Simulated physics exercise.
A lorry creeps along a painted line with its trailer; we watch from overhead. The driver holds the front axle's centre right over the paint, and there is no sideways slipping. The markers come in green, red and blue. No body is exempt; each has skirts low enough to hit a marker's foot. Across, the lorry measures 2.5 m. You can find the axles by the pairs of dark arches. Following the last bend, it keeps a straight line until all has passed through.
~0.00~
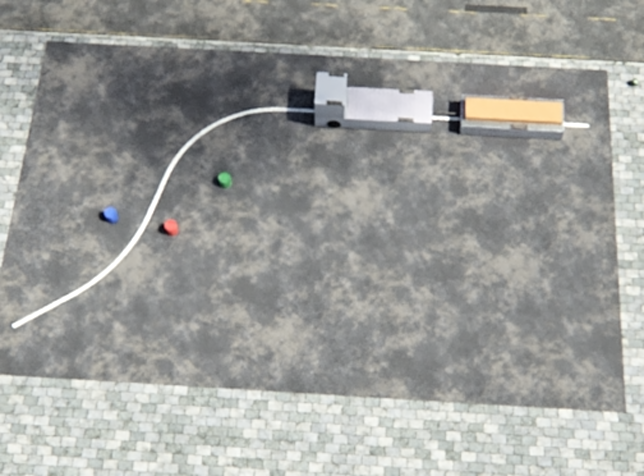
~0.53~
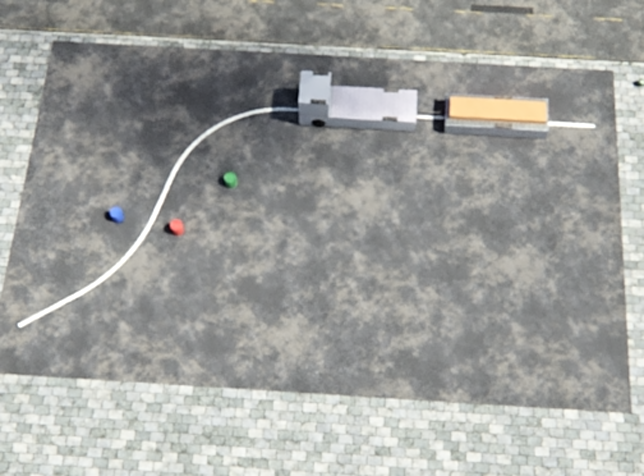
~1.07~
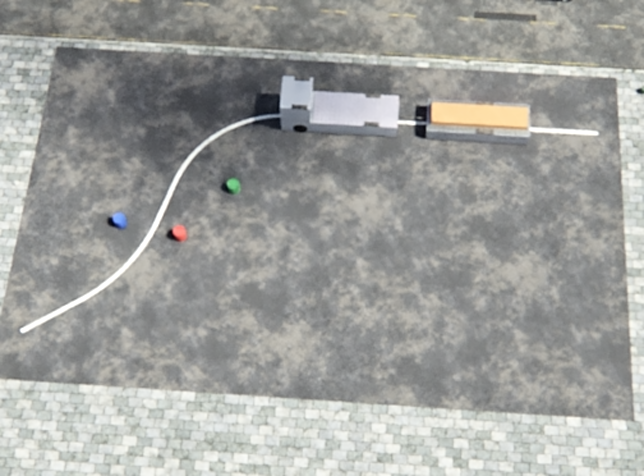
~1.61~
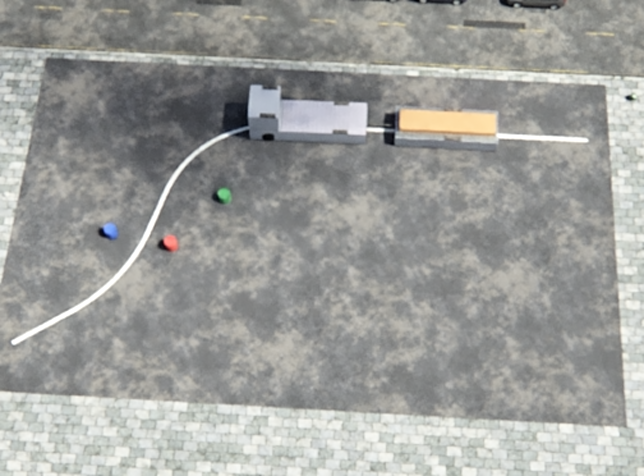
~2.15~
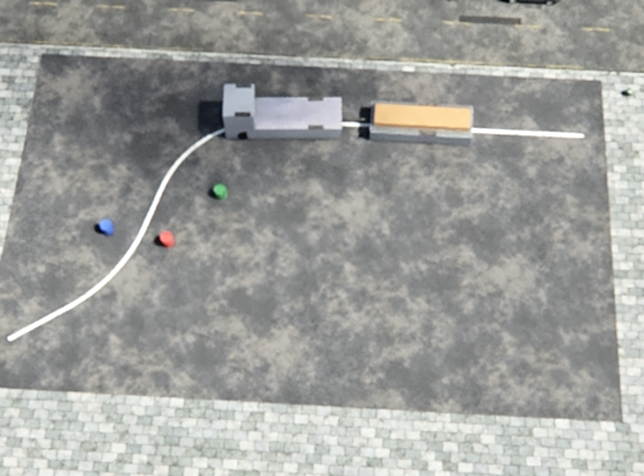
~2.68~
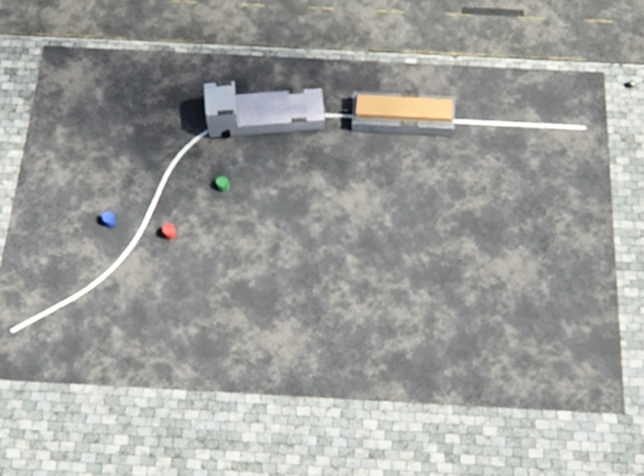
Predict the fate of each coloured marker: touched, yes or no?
Green - yes, red - yes, blue - no.
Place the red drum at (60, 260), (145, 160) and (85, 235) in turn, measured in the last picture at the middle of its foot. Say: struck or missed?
Results in order - no collision, collision, no collision.
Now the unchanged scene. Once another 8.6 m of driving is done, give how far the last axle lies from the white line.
Last axle offset from line: Approx. 80 cm.
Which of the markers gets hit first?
It's the green one.
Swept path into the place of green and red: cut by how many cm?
Green about 20 and red about 30.
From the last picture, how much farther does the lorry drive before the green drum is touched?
Roughly 13.5 metres more.
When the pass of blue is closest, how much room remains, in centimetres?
Blue has 20 to spare.
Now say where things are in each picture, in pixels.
In the first picture, nose (318, 101); last axle (519, 113); still straight; green (225, 181), red (172, 228), blue (111, 216); 1 trailer.
In the second picture, nose (303, 100); last axle (503, 112); still straight.
In the third picture, nose (285, 105); last axle (485, 118); still straight.
In the fourth picture, nose (253, 114); last axle (453, 124); turned 1°.
In the fifth picture, nose (228, 113); last axle (428, 119); turned 3°.
In the sixth picture, nose (210, 112); last axle (410, 110); turned 8°; green (223, 185), red (170, 232), blue (109, 220).
Then, 6.2 s in, the last axle is at (289, 117) of the last picture, 105 cm off the line; blue has been passed with 20 cm to spare.
Then, 7.7 s in, the last axle is at (242, 140) of the last picture, 240 cm off the line; the trailer has hit green.
Then, 9.2 s in, the last axle is at (199, 173) of the last picture, 230 cm off the line; the trailer has hit red.
Then, 16.2 s in, the last axle is out of the picture, 30 cm off the line; 2 of 3 struck in all.
